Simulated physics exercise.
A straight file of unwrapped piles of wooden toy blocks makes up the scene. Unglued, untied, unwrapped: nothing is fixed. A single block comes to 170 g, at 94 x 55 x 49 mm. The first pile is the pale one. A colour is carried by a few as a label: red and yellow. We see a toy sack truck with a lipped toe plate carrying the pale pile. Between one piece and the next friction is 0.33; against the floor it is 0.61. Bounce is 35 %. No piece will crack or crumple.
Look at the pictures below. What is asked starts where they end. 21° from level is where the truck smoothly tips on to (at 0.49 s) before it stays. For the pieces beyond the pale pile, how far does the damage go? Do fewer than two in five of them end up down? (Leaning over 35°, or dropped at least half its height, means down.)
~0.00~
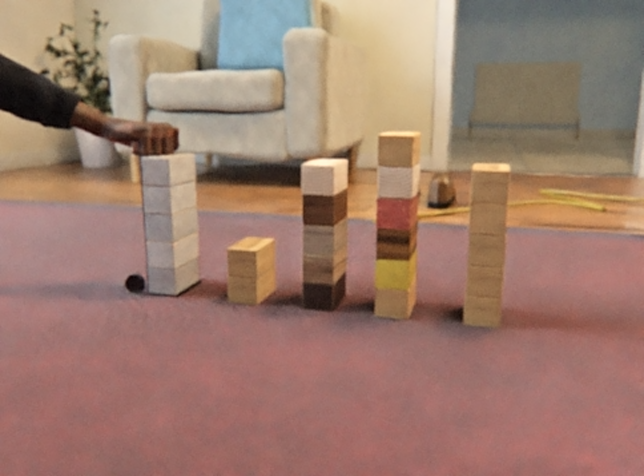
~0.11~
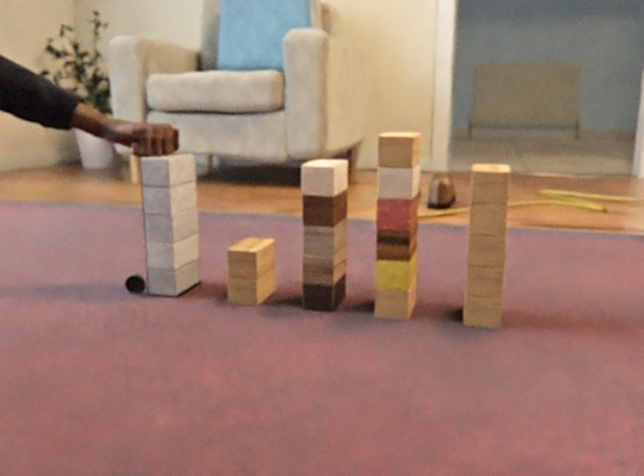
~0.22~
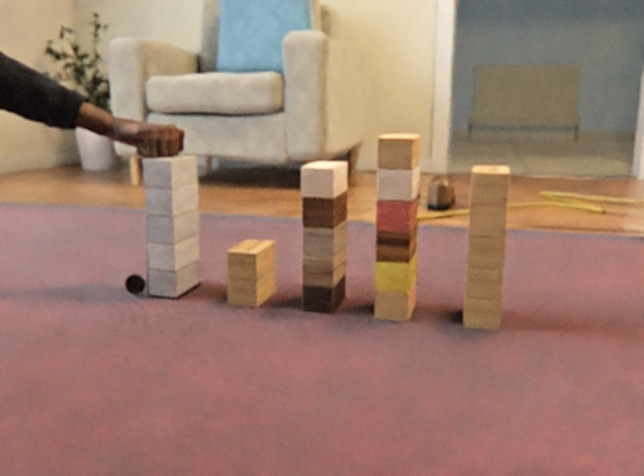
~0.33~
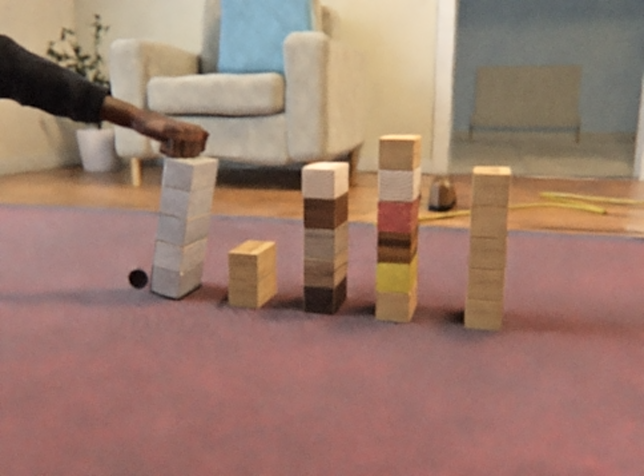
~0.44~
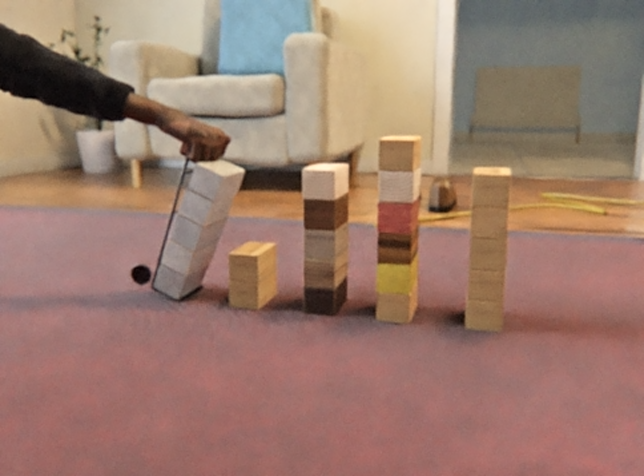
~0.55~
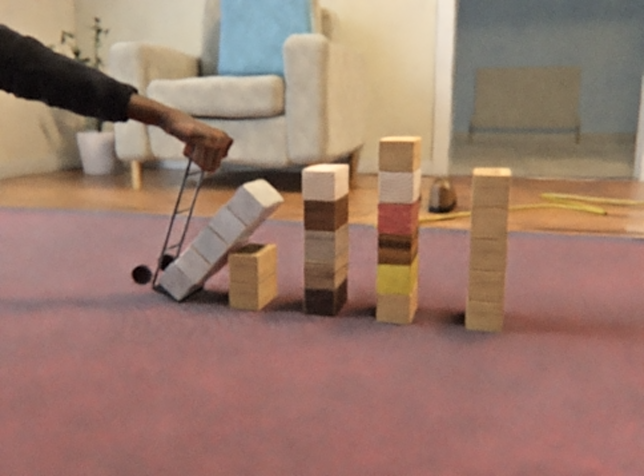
Yes, on the low side of two fifths.
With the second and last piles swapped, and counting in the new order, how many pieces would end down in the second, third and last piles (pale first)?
Down per pile: Second 5, third 4, last 1.
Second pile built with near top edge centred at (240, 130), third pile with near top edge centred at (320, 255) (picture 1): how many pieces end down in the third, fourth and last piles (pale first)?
Pile by pile that makes third 1, fourth 6, last 5.
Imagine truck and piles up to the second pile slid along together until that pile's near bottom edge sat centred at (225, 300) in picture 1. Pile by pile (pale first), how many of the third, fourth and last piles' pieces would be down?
Count of fallen pieces - third: 0; fourth: 0; last: 0.
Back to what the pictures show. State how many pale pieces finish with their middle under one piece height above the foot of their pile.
The total comes to 3.
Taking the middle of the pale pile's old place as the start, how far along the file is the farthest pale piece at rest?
Distance along: Near 24 cm.
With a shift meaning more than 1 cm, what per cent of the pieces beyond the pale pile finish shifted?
I get 30 %.
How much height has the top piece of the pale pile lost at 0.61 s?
Roughly 8 cm lower.
By 0.61 s, 5 of the pale pile down; none of the 18 other blocks down, 1 disturbed.
By 0.66 s, 5 of the pale pile down; none of the 18 other blocks down, 3 disturbed.
By 0.76 s, 5 of the pale pile down; none of the 18 other blocks down, 6 disturbed.
By 1.54 s, 5 of the pale pile down; 1 of the 18 other blocks down.
When it is over (2.2 s), 5 of the pale pile down; 1 of the 18 other blocks down; yellow block unmoved; red block unmoved. That is 6 per cent. In pixels of the last frame, middles, yellow block near (398, 273), red block near (399, 214).
